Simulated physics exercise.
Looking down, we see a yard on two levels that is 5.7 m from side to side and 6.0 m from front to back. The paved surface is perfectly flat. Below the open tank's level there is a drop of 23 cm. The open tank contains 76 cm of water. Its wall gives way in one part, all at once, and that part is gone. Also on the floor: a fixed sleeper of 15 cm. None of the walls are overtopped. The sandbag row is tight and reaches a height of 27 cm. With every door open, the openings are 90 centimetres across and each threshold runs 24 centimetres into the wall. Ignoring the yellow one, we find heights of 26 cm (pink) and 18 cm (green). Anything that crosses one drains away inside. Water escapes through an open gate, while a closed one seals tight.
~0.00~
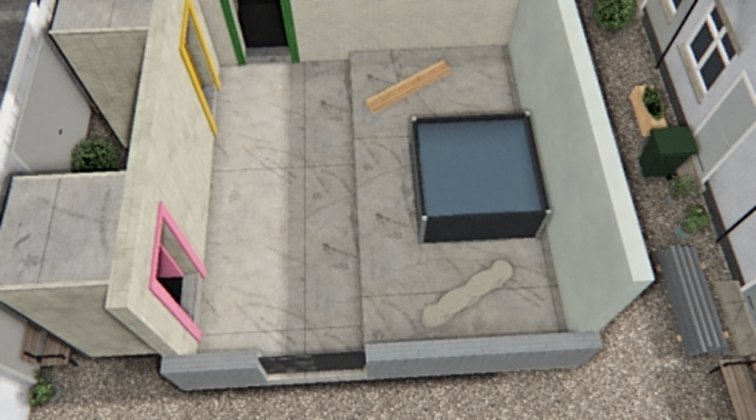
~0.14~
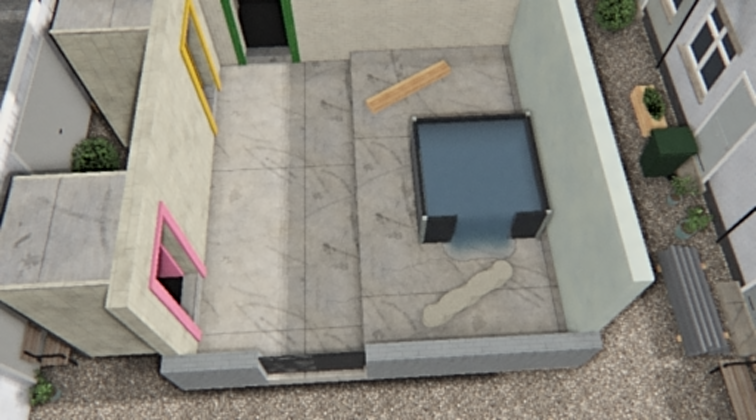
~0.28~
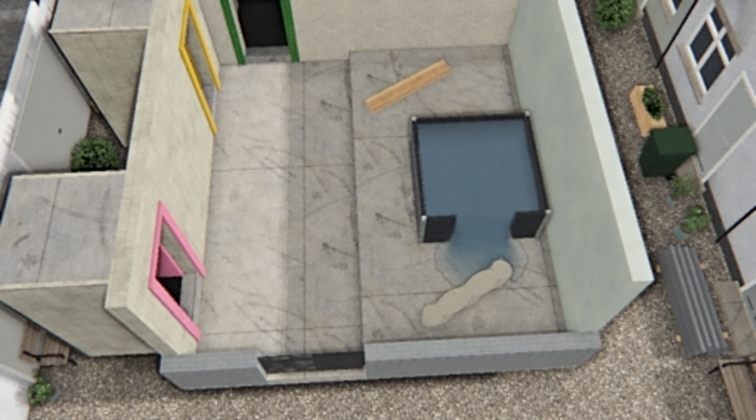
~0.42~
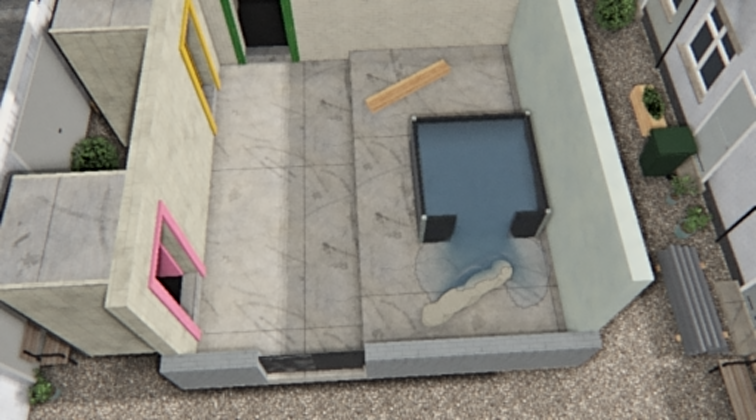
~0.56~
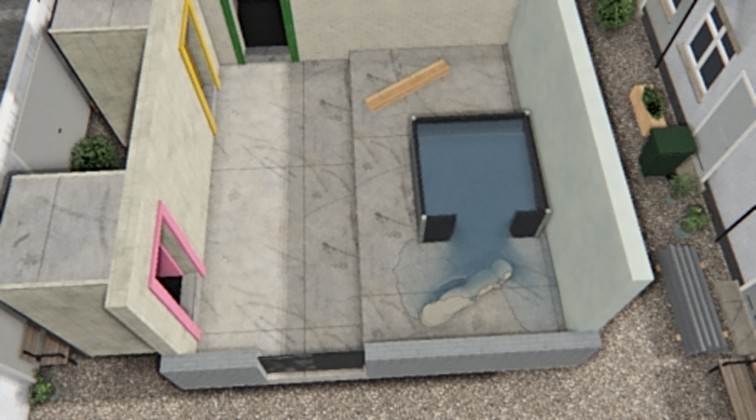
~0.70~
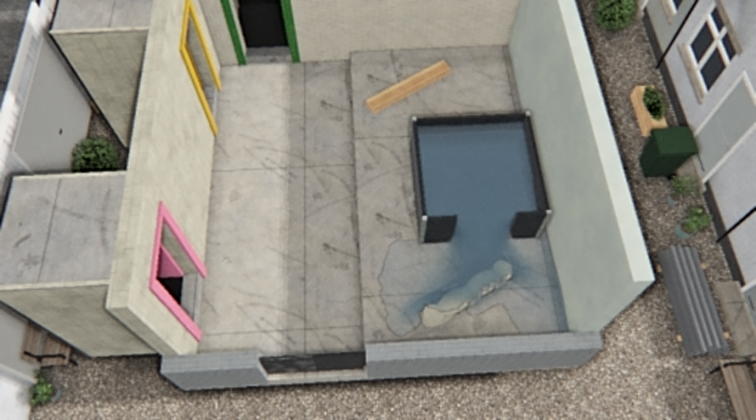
Water sits still in a dark-walled open tank in a paved yard seen from above, until part of the tank's near wall vanishes and the water pours out through the gap. It spreads across the floor, reaches a pale, elongated patch, and flows around it, fanning left and right.
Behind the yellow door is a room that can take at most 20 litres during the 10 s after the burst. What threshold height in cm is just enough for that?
I would say about 11.5 cm is just enough.
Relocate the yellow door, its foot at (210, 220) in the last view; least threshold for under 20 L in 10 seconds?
About 7.5 cm.
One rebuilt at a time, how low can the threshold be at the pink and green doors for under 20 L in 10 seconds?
Some 23 cm for pink, some 13.5 cm for green.
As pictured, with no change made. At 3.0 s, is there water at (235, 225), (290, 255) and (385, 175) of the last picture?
Those three come out soaked, soaked and bone-dry, in that order.
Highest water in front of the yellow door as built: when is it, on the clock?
Around 9.0 seconds.
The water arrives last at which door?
Last: Green.
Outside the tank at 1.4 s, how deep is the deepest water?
Max depth: Around 50 cm.
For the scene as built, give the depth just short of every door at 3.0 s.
Pink door 24 cm, yellow door 0 cm, green door 0 cm.
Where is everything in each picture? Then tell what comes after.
The open tank at (478, 167) is whole and still, 76 cm deep; the yellow door at (203, 75) is dry, in the first frame.
Water pours out at (481, 230) and has run 0.3 m, to (457, 257); about 11 cm deep outside, 76 cm at the back, in the second frame.
Water pours out at (480, 231) and has run 0.8 m, to (464, 285); about 18 cm deep outside, 76 cm at the back, in the third frame.
The gap is at (480, 230), the front 1.1 m out at (535, 299); the back of the open tank holds 73 cm, in the fourth frame.
Water pours out at (480, 230) and has run 1.6 m, to (555, 323); about 6 cm deep outside, 65 cm at the back, in the fifth frame.
Water pours out at (481, 231) and has run 1.9 m, to a hidden place; about 8 cm deep outside, 64 cm at the back; 4.5 m in a straight line remain to the yellow door at (203, 75), in the sixth frame.
After 1.4 s water covers 25 % of the floor, deepest (50 cm) near (481, 270); it has not reached the yellow door.
After 3.0 s water covers 40 % of the floor, deepest (34 cm) near (223, 332); it has not reached the yellow door.
After 10.0 s water covers 80 % of the floor, deepest (16 cm) near (213, 167); 15 cm at the yellow door, 0 litres in over its 21 cm threshold.
At the yellow door as built, the water arrived by 3.9 s and peaked near 20 cm at 9.0 s.
With a threshold of 10 cm, 30 litres would have come in within the 10 s; with 13.5 cm, 11 litres. So under 20 litres takes about 11.5 cm.
